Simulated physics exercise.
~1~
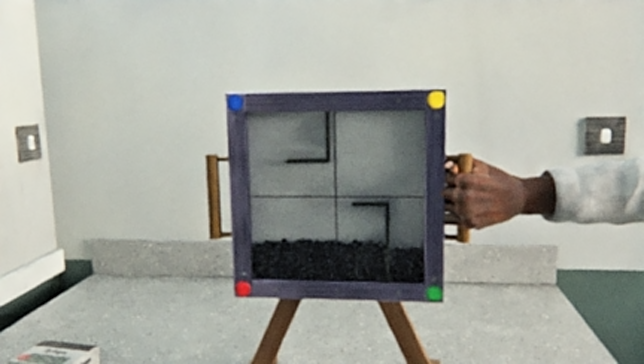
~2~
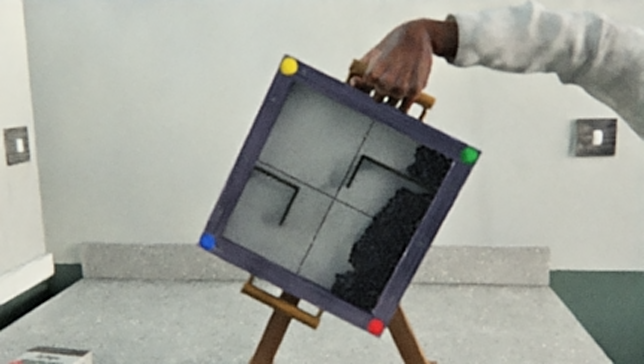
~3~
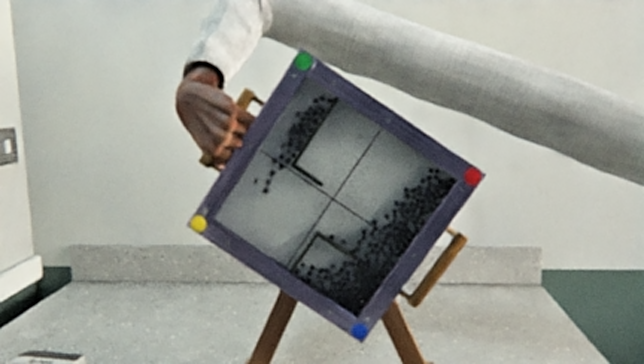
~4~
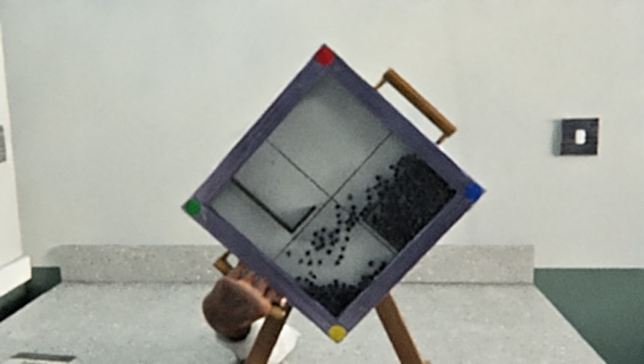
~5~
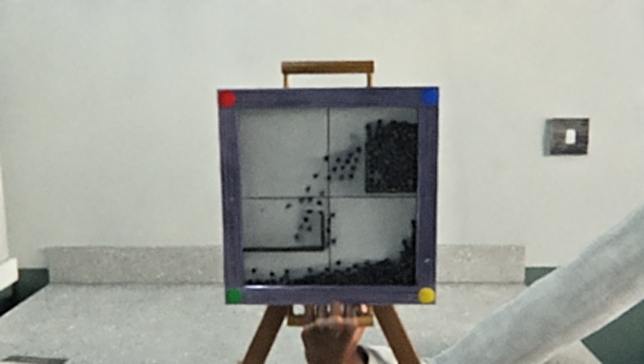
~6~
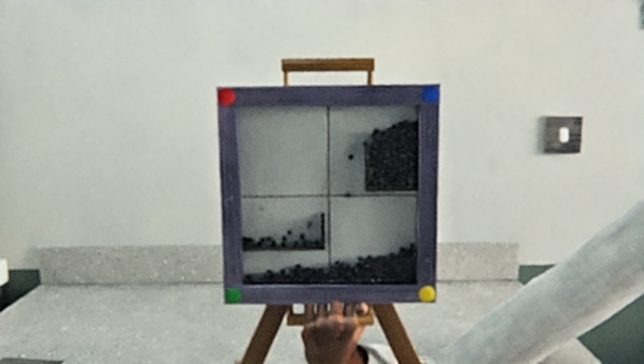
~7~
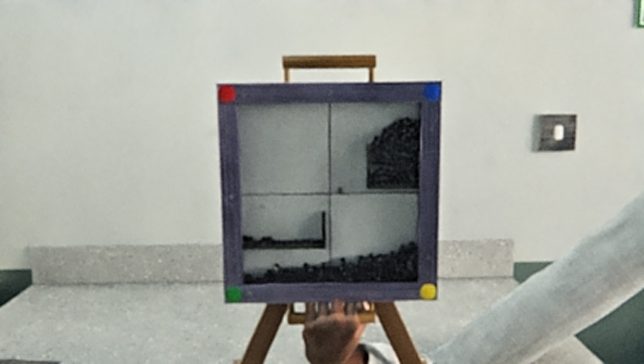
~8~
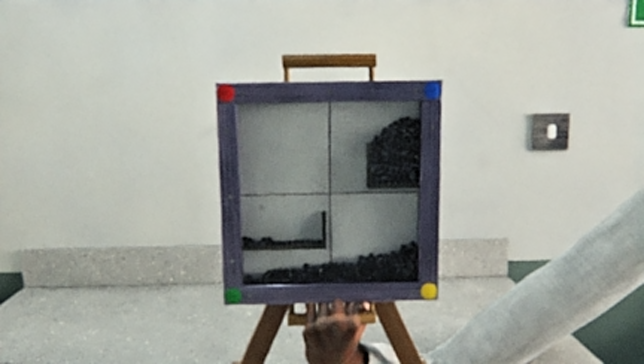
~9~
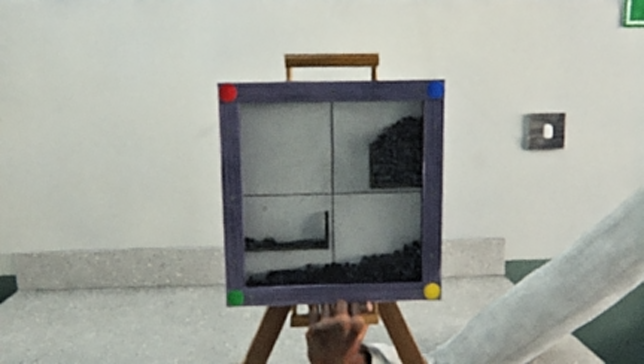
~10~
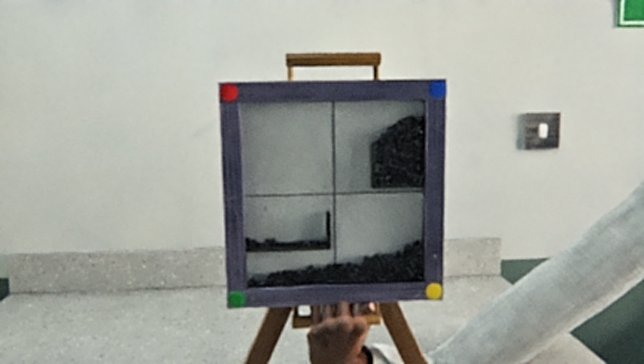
A hand turned a square, clear-faced case on a wooden stand, sending black beads tumbling around its inner walls, then held it still as they settled mostly by the blue and yellow corners, with some by green and none by red.
